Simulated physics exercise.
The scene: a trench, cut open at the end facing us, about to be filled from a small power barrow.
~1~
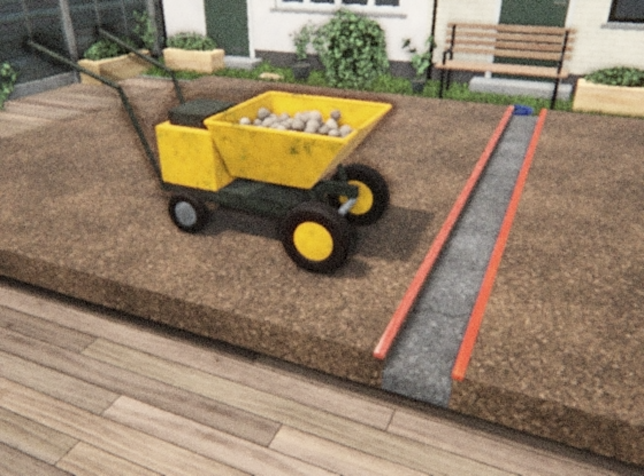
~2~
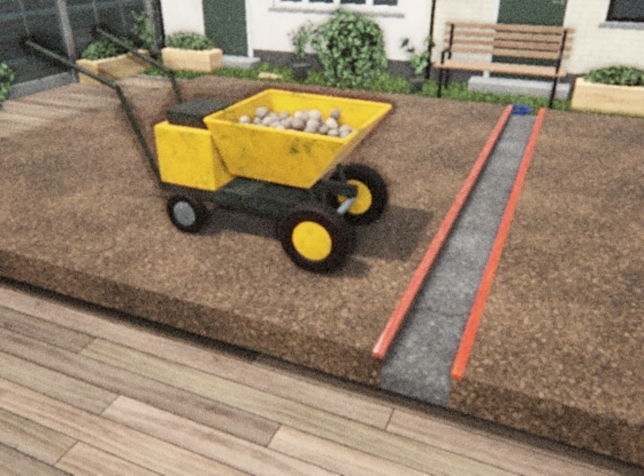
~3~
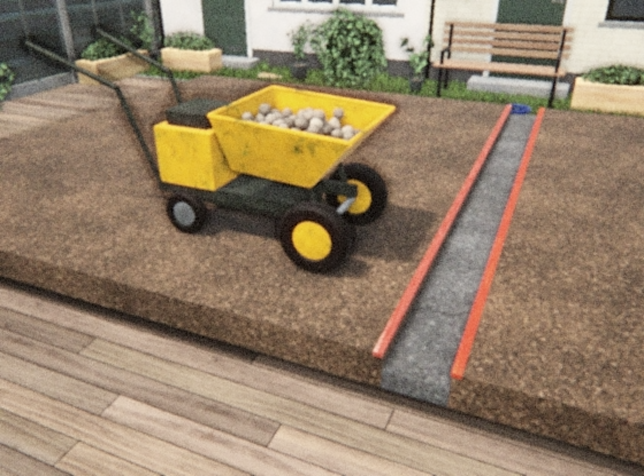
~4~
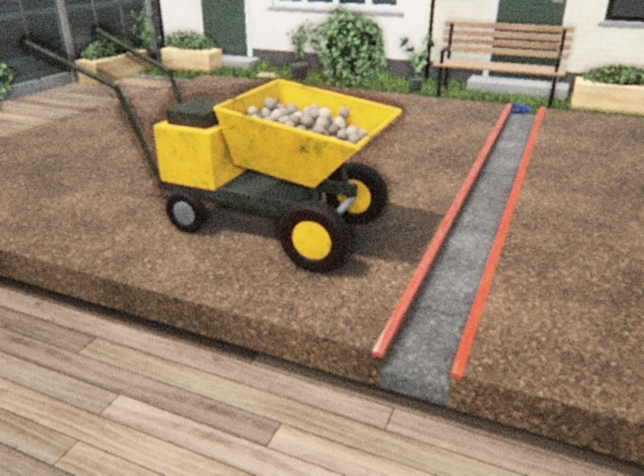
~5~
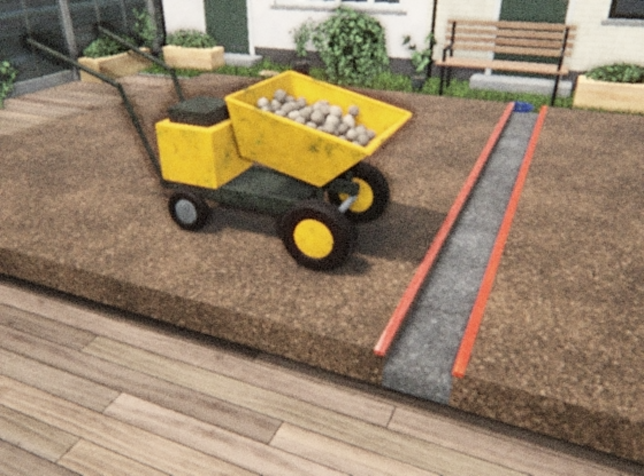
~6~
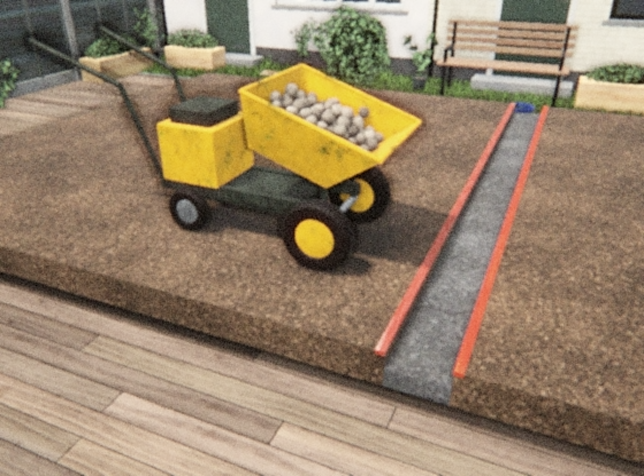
A yellow skip loaded with pebbles tilts gradually toward the right on a stationary barrow.
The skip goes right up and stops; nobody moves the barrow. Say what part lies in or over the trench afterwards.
The trench takes over half.
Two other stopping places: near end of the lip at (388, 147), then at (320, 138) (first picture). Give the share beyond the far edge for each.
About 70 and 0 per cent.
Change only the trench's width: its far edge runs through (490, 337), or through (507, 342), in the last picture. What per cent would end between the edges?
About 90 and 100 per cent.
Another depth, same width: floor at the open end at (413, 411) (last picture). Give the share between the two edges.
Some 90 per cent.
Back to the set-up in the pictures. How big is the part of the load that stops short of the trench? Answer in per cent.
Some 0 per cent.
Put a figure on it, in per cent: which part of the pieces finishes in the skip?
Some 0 per cent.
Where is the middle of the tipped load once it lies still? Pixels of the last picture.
Near (468, 268).
Shortly afterwards, skip tipped steeply; the whole lot in the skip.
Next, skip tipped steeply; the bulk in the skip; a little in or heaped over the trench; only a few falling.
Some moments later, skip tipped right over; near a quarter in the skip; near two thirds in or heaped over the trench; a little beyond it.
In the end, skip tipped right over; only a few short of the trench; the bulk in or heaped over the trench; near a quarter beyond it.
